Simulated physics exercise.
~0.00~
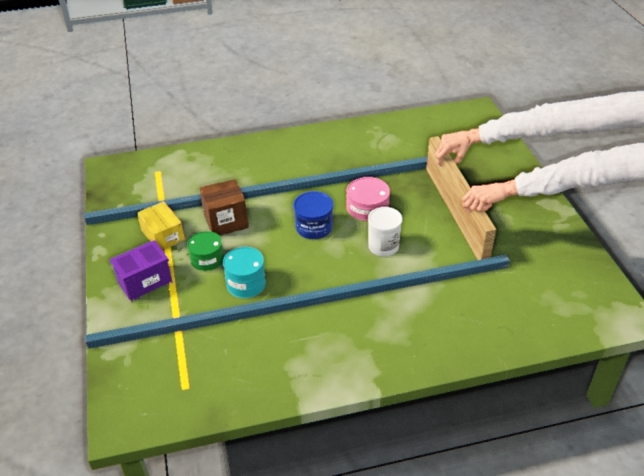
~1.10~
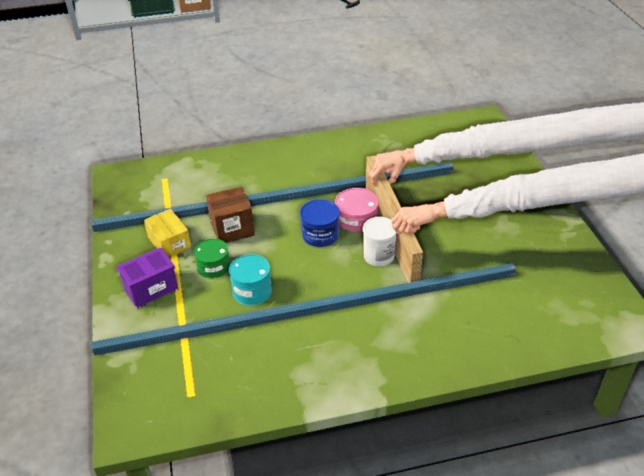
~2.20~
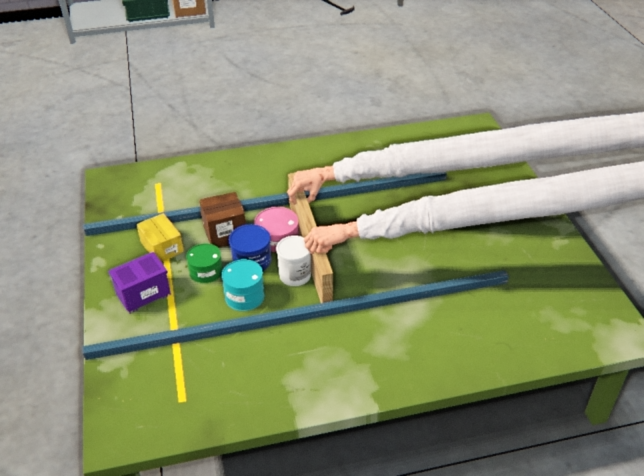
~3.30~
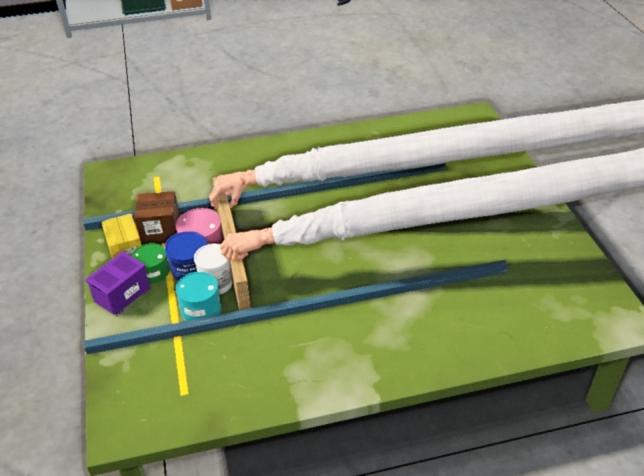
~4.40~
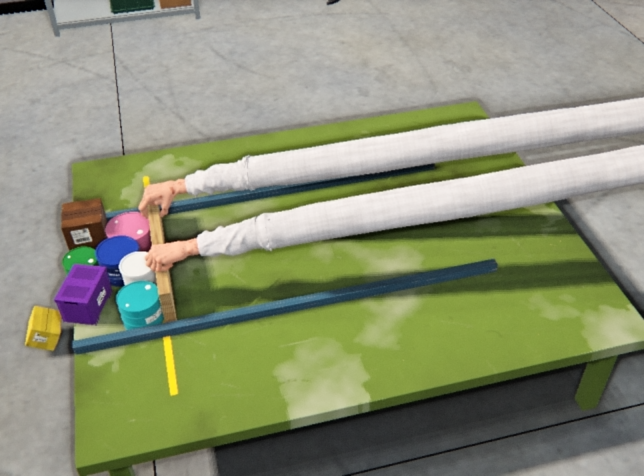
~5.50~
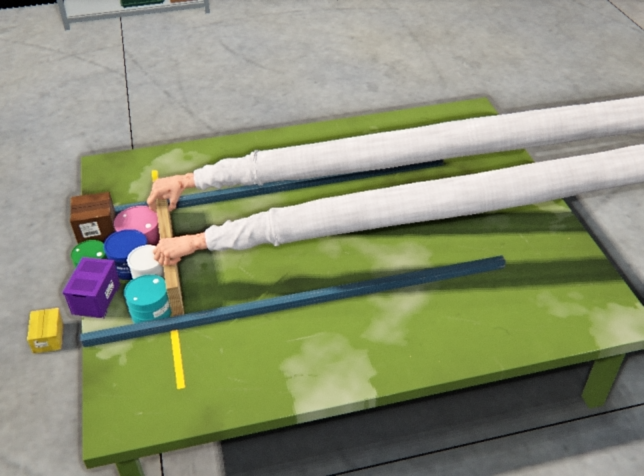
Two hands sliding a wooden plank left across a green table, bunching boxes and tubs together and pushing a yellow box off the edge.
